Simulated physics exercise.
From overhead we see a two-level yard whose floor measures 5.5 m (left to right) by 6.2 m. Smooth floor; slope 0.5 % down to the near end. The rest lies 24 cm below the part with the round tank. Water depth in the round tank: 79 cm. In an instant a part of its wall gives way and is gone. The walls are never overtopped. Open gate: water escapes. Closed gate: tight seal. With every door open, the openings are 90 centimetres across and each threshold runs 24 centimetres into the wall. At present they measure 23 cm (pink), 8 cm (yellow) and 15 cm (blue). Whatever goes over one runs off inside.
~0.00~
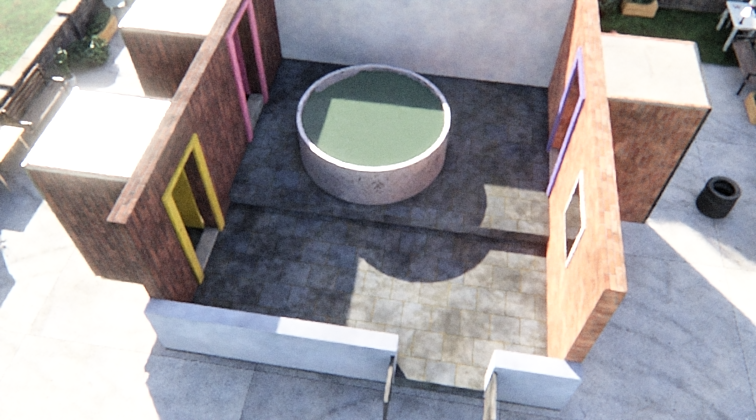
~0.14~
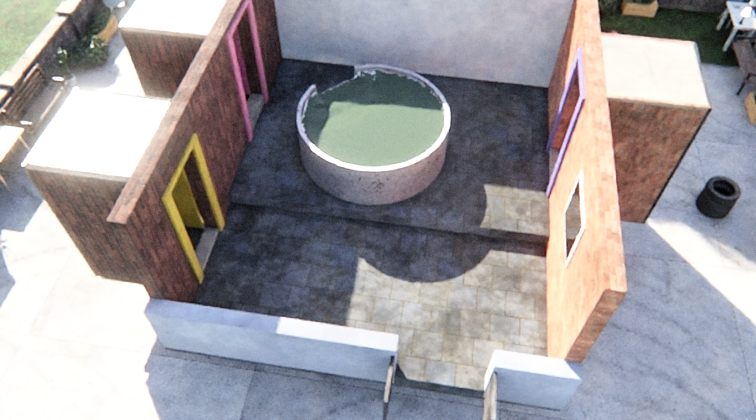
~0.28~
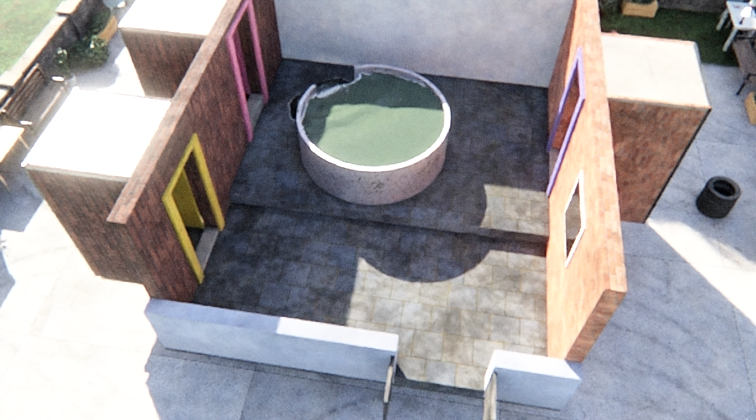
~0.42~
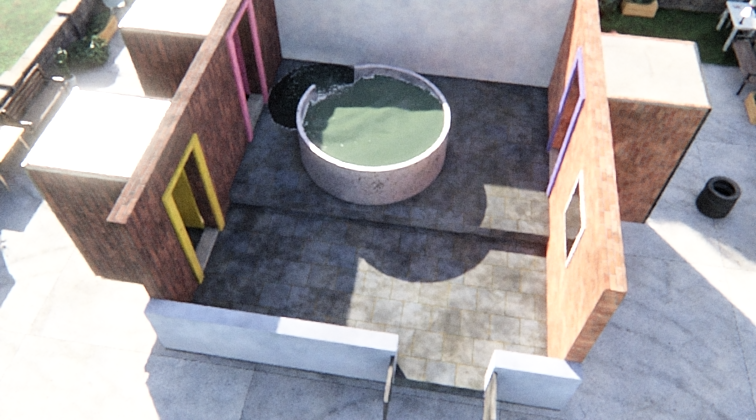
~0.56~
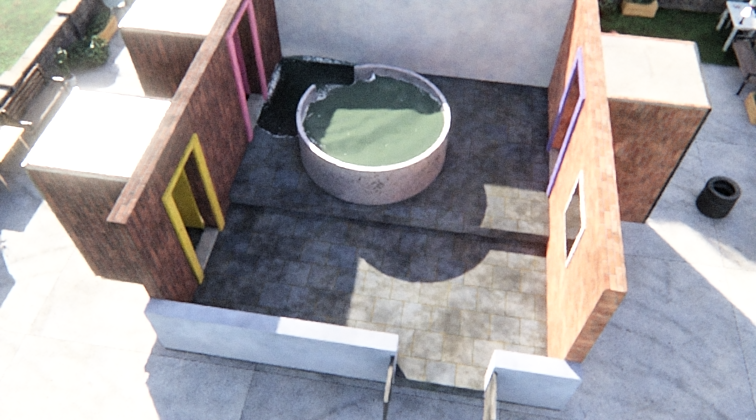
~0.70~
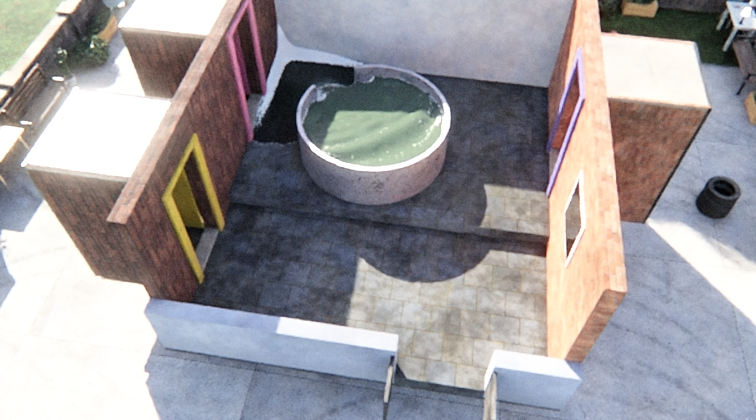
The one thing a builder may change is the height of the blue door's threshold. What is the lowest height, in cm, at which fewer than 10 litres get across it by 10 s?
10 cm.
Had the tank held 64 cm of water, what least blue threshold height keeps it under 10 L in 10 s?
The step would need to be some 7.5 cm high.
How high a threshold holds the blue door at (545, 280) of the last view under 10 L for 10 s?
Minimum: About 12.5 cm.
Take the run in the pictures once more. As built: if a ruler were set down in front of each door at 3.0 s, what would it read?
Depths in cm: Pink 26, yellow 4, blue 0.
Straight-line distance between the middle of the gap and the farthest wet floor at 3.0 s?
Front distance: Approx. 4.8 m.
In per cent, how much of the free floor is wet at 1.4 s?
About 15 per cent.
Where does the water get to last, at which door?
The last one is the blue door.
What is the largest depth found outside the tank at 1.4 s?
57 cm.
After 1.4 s water covers 15 % of the floor, deepest (57 cm) near (302, 80); it has not reached the blue door.
After 3.0 s water covers 50 % of the floor, deepest (40 cm) near (308, 86); it has not reached the blue door.
After 10.0 s water covers 100 % of the floor, deepest (17 cm) near (243, 326); 9 cm at the blue door, 0 litres in over its 15 cm threshold.
At the blue door as built, the water arrived by 3.3 s and peaked near 12 cm at 5.0 s.
Run again over the same 10 s with other heights there, 20 litres in over 8.5 cm, 3 litres over 11.5 cm. The limit of 10 litres is kept from about 10 cm up.
